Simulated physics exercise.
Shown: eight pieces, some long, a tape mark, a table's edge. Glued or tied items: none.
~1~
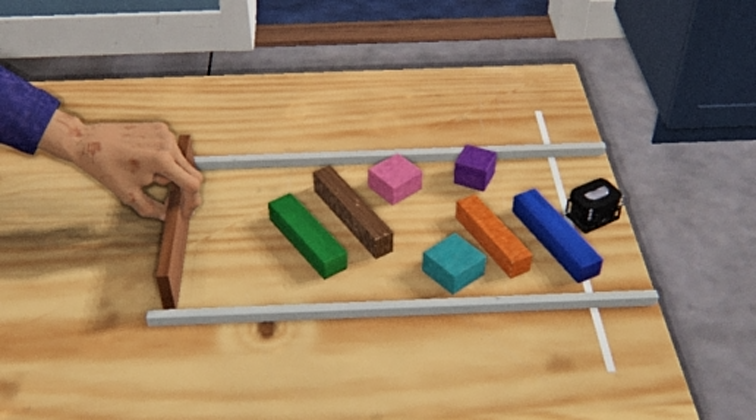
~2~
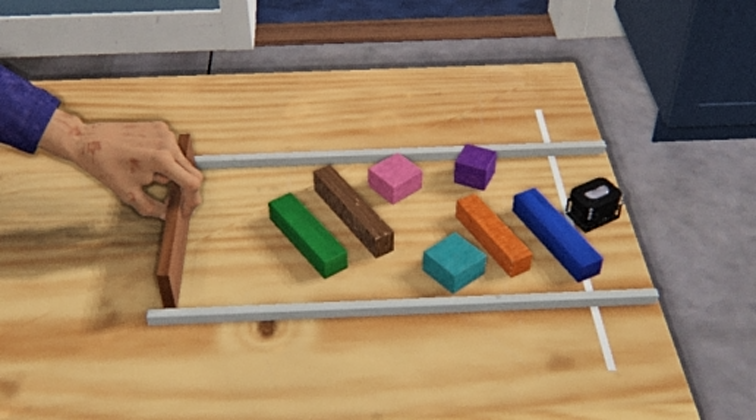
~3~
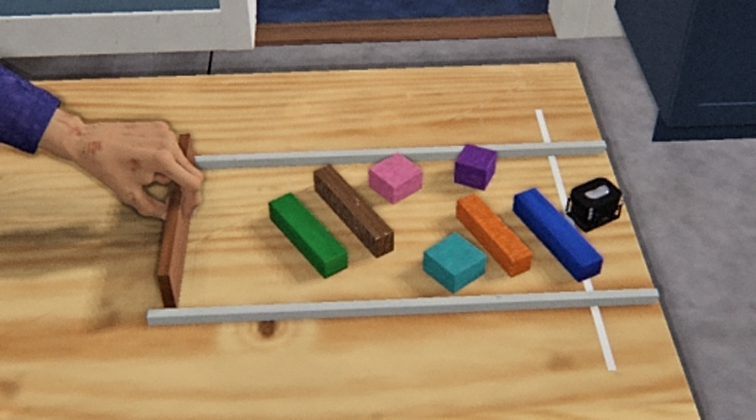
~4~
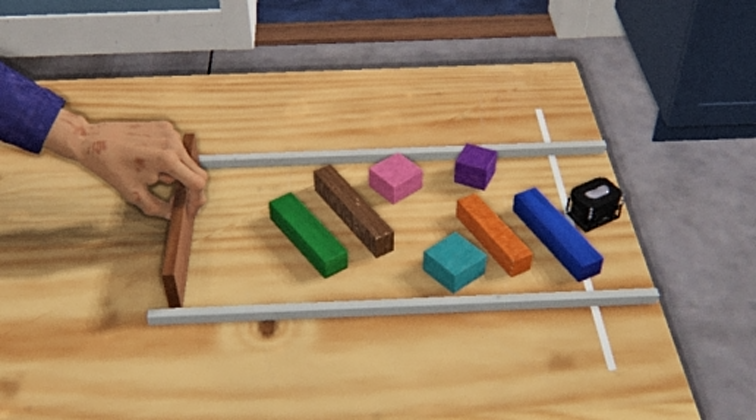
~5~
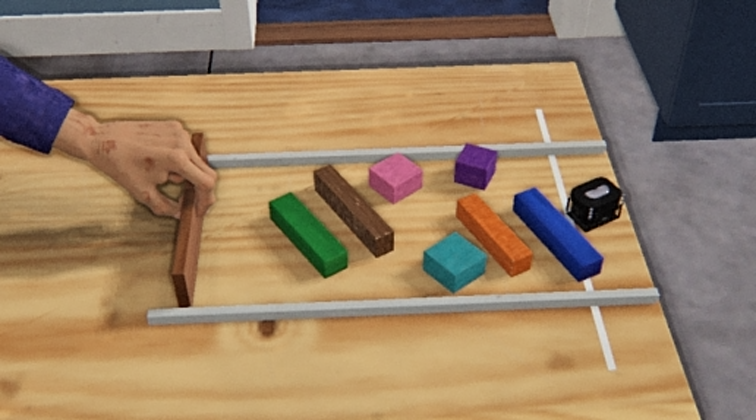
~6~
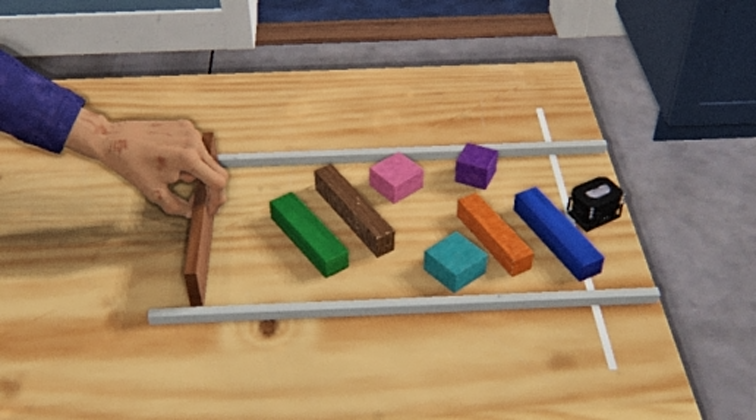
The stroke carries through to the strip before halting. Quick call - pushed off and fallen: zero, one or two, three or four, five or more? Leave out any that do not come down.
Call: Three or four.
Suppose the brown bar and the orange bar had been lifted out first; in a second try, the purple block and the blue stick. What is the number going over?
Well, the first time you'd get 2, and the next time 2.
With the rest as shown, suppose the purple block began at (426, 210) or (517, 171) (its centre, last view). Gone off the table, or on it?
For the purple block: Gone and then gone.
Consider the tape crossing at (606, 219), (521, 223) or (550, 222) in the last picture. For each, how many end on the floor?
7, 1, 3.
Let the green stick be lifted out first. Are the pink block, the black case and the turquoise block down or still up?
The pink block stays put; the black case comes off; the turquoise block stays put.
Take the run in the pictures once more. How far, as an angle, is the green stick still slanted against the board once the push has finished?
The angle is about 0 degrees.
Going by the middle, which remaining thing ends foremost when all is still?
The one in question is the pink block.
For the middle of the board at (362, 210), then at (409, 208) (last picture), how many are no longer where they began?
3 at one spot and 6 at the other.
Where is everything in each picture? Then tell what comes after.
Black case (594, 205); blue stick (556, 234); orange bar (492, 236); board (178, 219); tape (570, 223), in the first frame.
Blue stick (556, 234); green stick (307, 235), in the second frame.
Orange bar (493, 234); turquoise block (454, 263), in the third frame.
Black case (595, 204); board (183, 217), in the fourth frame.
Blue stick (556, 233); brown bar (353, 210), in the fifth frame.
Black case (596, 203); blue stick (557, 233); orange bar (494, 233); board (204, 216); tape (571, 221), in the sixth frame.
Soon after, none off yet; black case at rest near (596, 203); blue stick at rest near (557, 233); orange bar at rest near (494, 233).
After that, none off yet; black case at rest near (596, 203); blue stick moving near (567, 230); orange bar displaced a little near (538, 226).
In the end, the number that fall off is three or four; gone, purple block, orange bar, blue stick and black case.
